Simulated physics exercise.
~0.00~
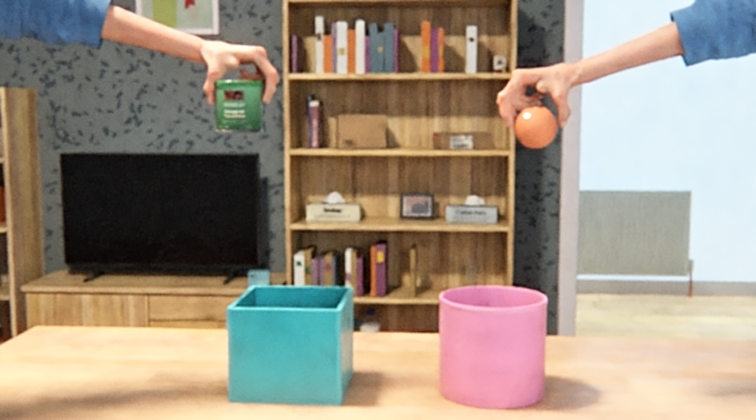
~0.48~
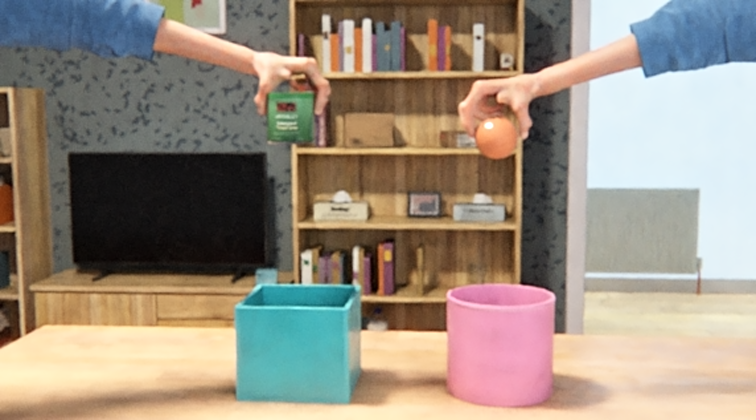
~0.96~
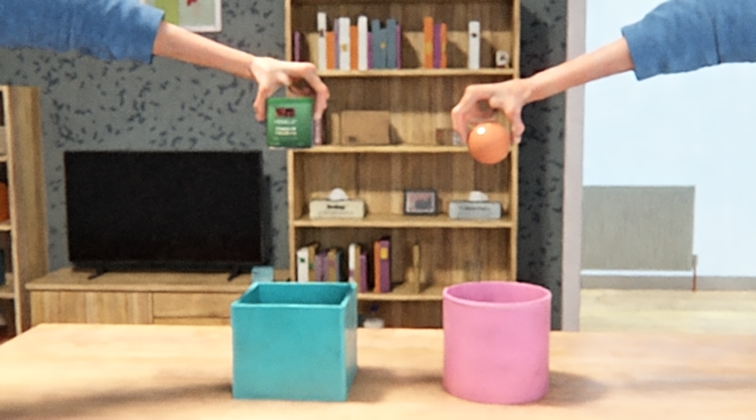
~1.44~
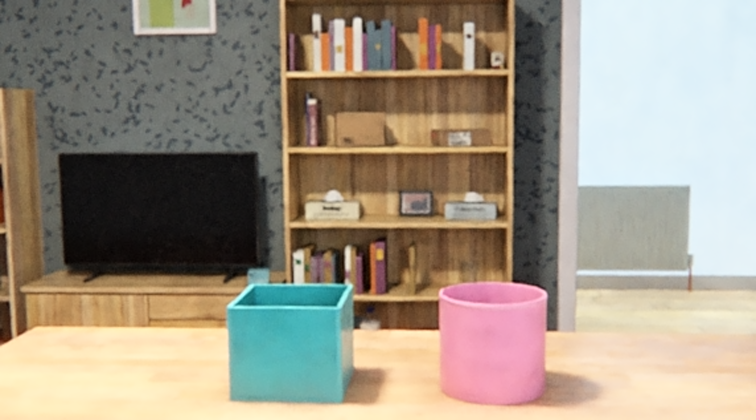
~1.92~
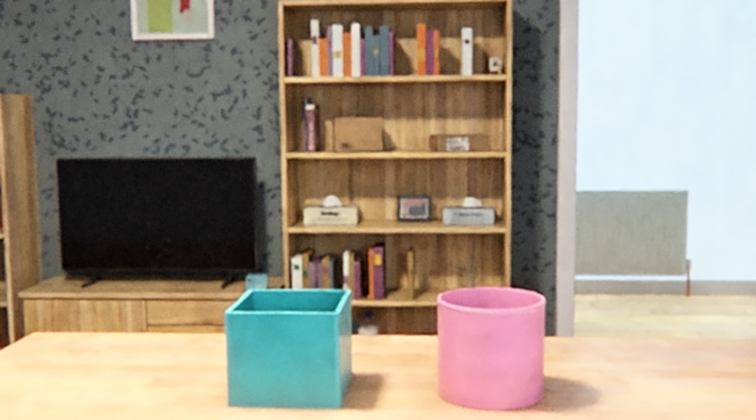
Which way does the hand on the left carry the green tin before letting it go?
It carries the green tin to the right, toward the middle of the view.
